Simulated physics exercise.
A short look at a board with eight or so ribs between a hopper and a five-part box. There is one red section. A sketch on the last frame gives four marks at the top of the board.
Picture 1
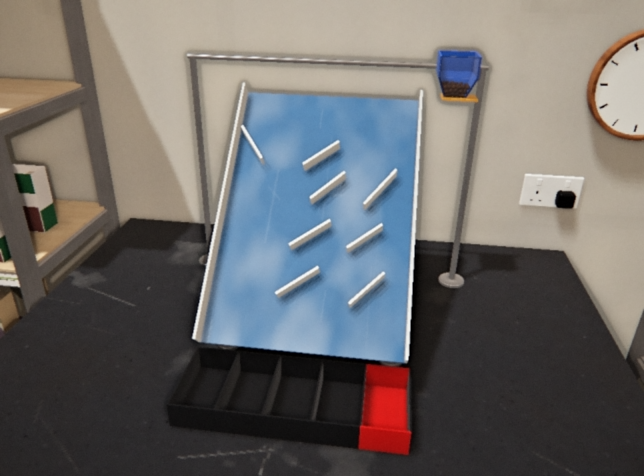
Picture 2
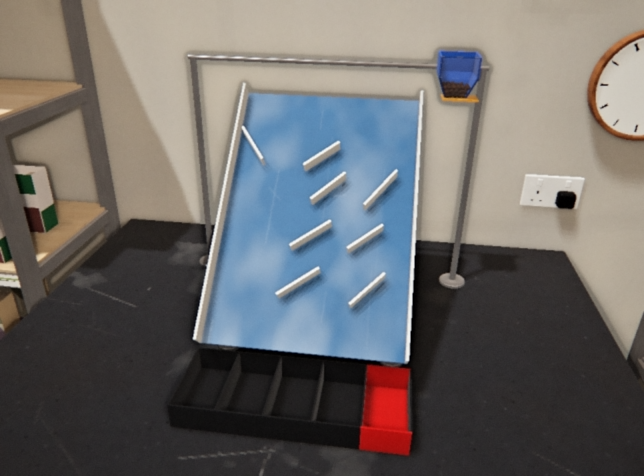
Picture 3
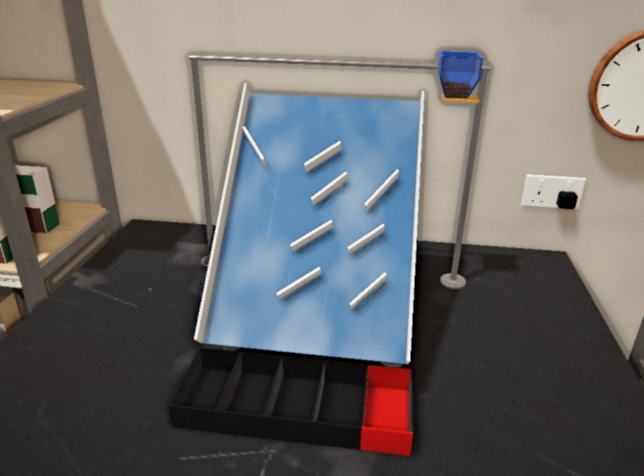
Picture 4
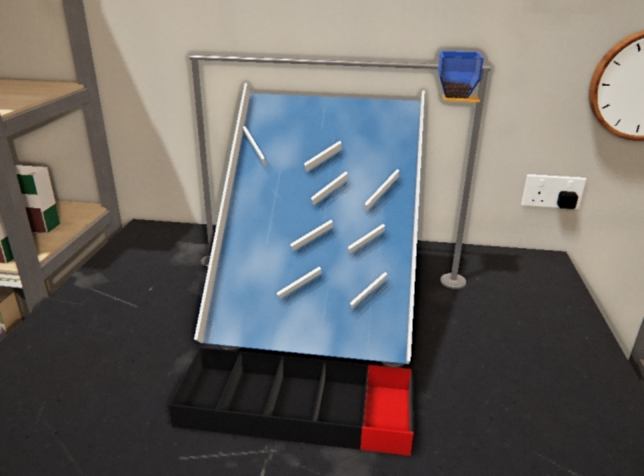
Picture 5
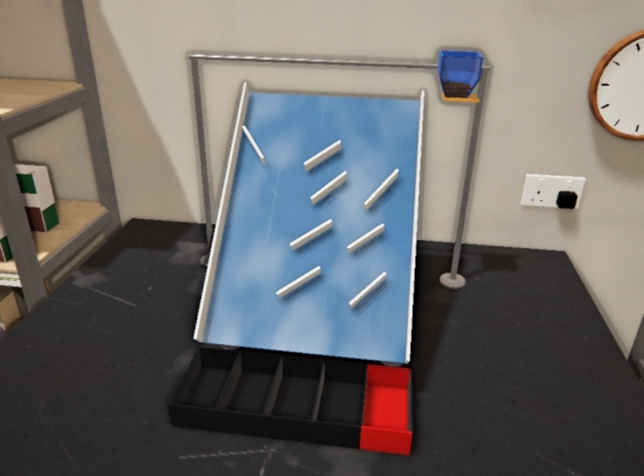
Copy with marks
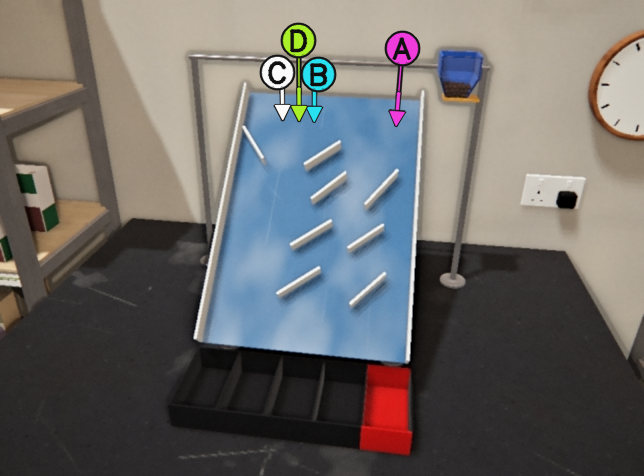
The footage shows a tilted blue board with slanted pale ribs, a blue hopper of dark contents at its upper right, and a black box with one red section at the right end below; nothing visibly moves.
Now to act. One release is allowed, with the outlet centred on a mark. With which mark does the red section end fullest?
I would pick mark A.
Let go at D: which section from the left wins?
The second from the left.
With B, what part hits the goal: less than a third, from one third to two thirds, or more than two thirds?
Less than a third.
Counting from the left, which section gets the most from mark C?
The second from the left.
On the marked copy, mark A meets the board at (396, 120); mark B meets the board at (314, 116); mark C meets the board at (282, 114); mark D meets the board at (299, 115).
If A is chosen, about a third in the red section, about two thirds in other sections, a stray few outside the box.
If B is chosen, none in the red section, nearly all in other sections, a small part outside the box.
If C is chosen, none in the red section, nearly all in other sections, a stray few outside the box.
If D is chosen, none in the red section, most in other sections, a small part outside the box.
